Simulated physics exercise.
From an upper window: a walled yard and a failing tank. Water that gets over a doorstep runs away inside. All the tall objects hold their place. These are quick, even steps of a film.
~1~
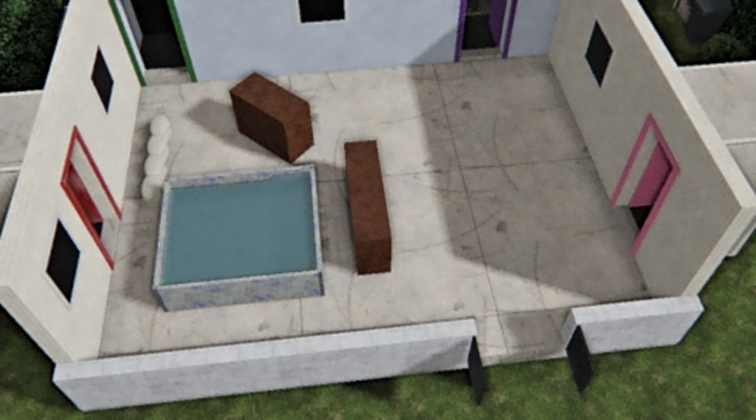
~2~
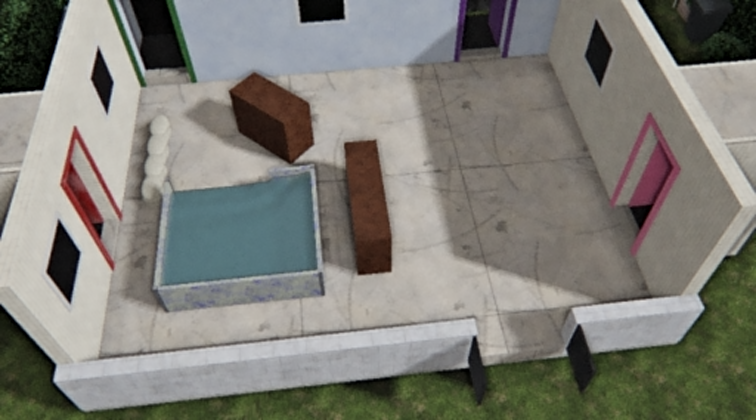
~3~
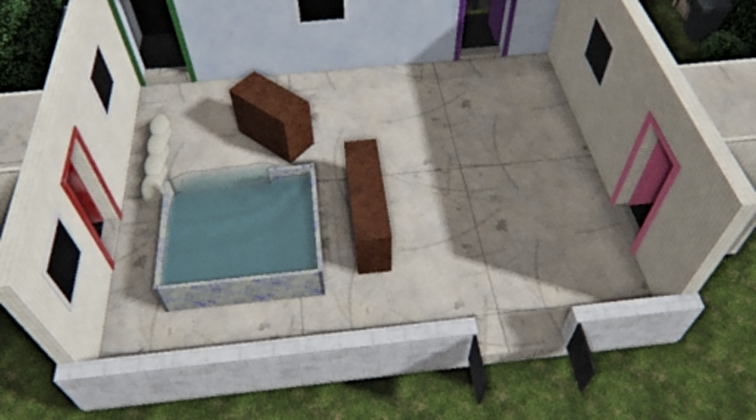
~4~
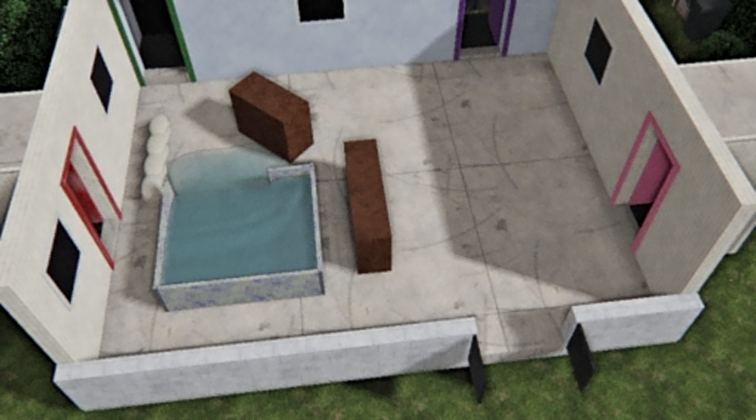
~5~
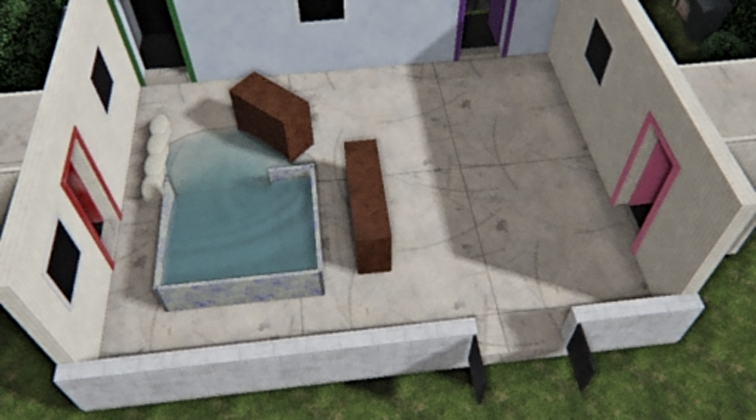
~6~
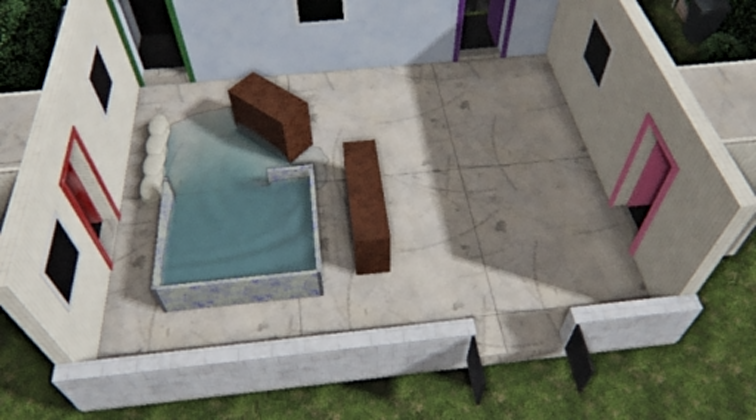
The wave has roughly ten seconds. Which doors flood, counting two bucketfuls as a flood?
In the end: The green door takes more than that; the red door stays under that; the purple door stays under that; the pink door stays under that.
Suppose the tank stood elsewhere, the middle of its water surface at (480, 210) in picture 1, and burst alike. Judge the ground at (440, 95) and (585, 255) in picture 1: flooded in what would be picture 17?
One after the other: Awash, dry.
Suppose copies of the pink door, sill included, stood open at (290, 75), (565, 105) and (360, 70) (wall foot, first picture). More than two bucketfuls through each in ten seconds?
As listed: Passes that mark, goes over, holds.
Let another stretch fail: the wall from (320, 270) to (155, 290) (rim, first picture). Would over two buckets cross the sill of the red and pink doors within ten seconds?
Red goes over; pink goes over.
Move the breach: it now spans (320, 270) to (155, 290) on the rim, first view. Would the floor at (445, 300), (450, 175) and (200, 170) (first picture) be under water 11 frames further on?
One after the other: Under water, clear, free of water.
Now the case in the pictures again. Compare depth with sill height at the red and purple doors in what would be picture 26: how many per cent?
About 100 and 0 per cent.
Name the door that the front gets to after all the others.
I say the pink-painted one.
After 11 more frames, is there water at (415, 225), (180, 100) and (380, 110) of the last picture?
In turn: Not flooded, covered, not flooded.
A moment on, water covers 15 % of the floor; the green door wet at the sill, nothing in, the red door not reached, the purple door not reached, the pink door not reached.
Next, water covers 20 % of the floor; the green door over two buckets in, the red door not reached, the purple door not reached, the pink door not reached.
Then, water covers 40 % of the floor; the green door far over two buckets in, the red door wet at the sill, nothing in, the purple door not reached, the pink door not reached.
Later, water covers 70 % of the floor; the green door far over two buckets in, the red door wet at the sill, nothing in, the purple door wet at the sill, nothing in, the pink door not reached.
In the end, water covers 90 % of the floor; the green door far over two buckets in, the red door under two buckets in, the purple door wet at the sill, nothing in, the pink door wet at the sill, nothing in.
